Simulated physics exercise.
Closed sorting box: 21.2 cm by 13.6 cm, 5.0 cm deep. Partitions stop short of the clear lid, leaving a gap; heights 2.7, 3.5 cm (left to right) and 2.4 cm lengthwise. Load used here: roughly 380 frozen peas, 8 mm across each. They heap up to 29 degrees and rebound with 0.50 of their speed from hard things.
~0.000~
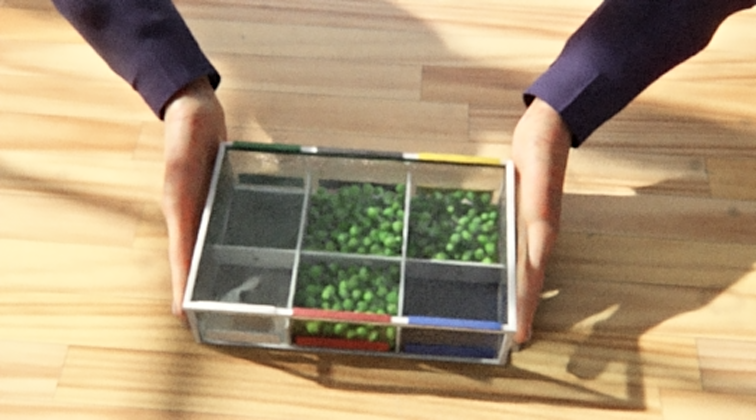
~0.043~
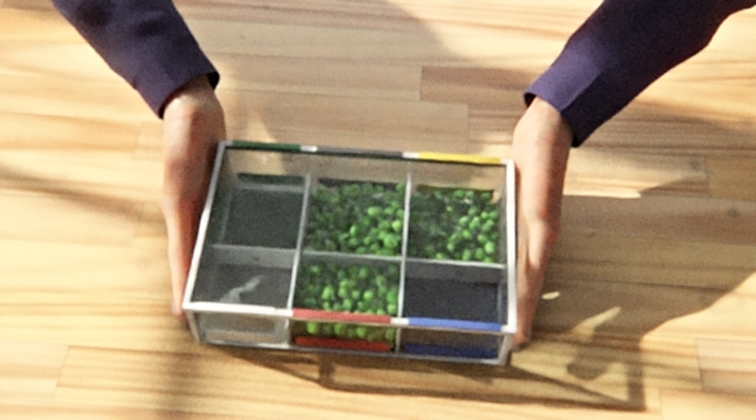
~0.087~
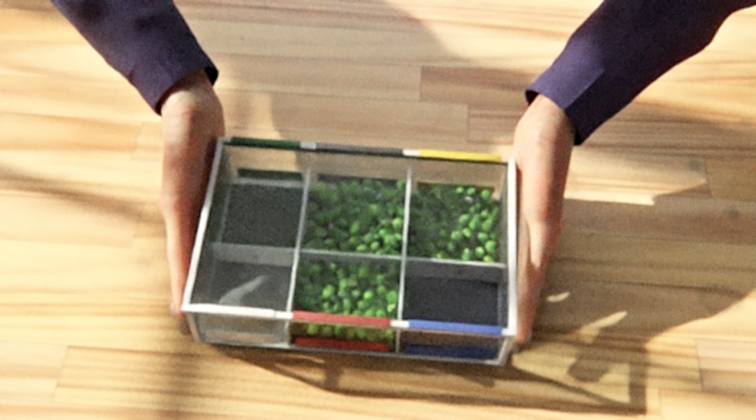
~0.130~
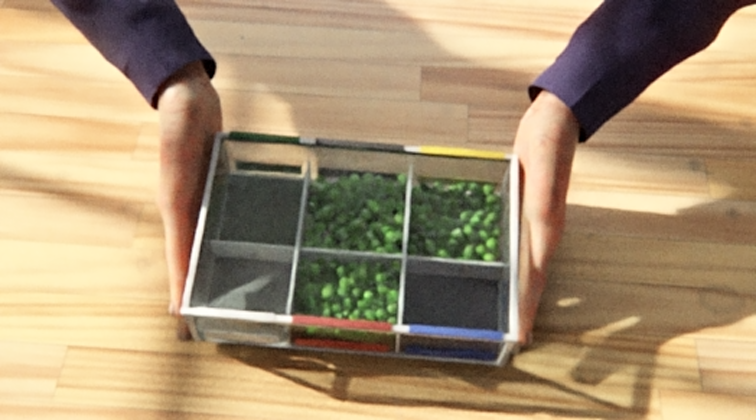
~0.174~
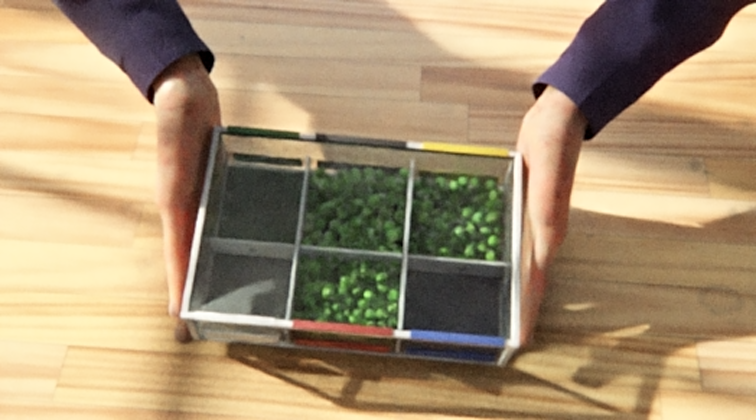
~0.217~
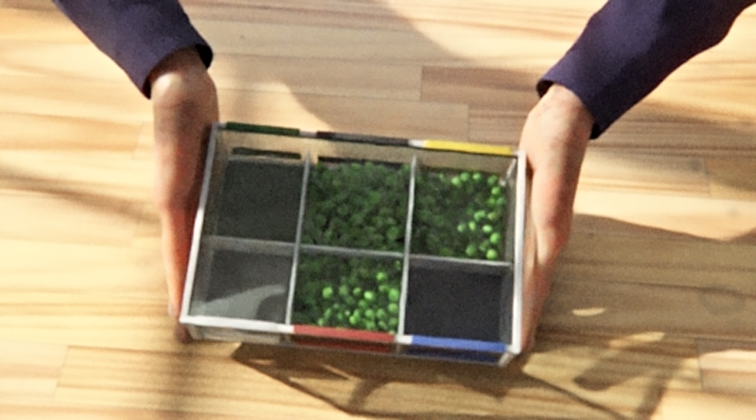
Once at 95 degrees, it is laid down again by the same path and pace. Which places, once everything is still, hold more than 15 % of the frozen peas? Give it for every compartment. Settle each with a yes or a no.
For red, yes; for blue, yes; for green, no; for yellow, no; for white, no; for black, no.
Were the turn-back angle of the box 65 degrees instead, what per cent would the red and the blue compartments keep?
With that change it's red at 40 per cent and blue at 5 per cent.
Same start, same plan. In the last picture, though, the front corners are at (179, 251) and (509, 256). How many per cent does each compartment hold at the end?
Each compartment ends with this per cent: Red 5, blue 0, green 25, yellow 30, white 0 and black 40.
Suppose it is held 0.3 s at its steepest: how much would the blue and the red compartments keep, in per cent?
Final amounts would be blue 40% and red 55%.
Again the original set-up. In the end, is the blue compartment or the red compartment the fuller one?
More ends up in the red one.
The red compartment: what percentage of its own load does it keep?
Share retained: Some 100 per cent.
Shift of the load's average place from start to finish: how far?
Roughly 5.0 cm.
Then, at 1.10 s, tilt 95 degrees; red 45 %, blue 15 %, yellow 20 %, black 20 %.
After 1.70 s, tilt 42 degrees; red 55 %, blue 35 %, yellow 5 %, black 5 %.
After 2.34 s, tilt 0 degrees; red 50 %, blue 35 %, yellow 5 %, black 5 %.
In the end, at 2.7 s, red 50 %, blue 35 %, green 0 %, yellow 5 %, white 0 %, black 5 %.
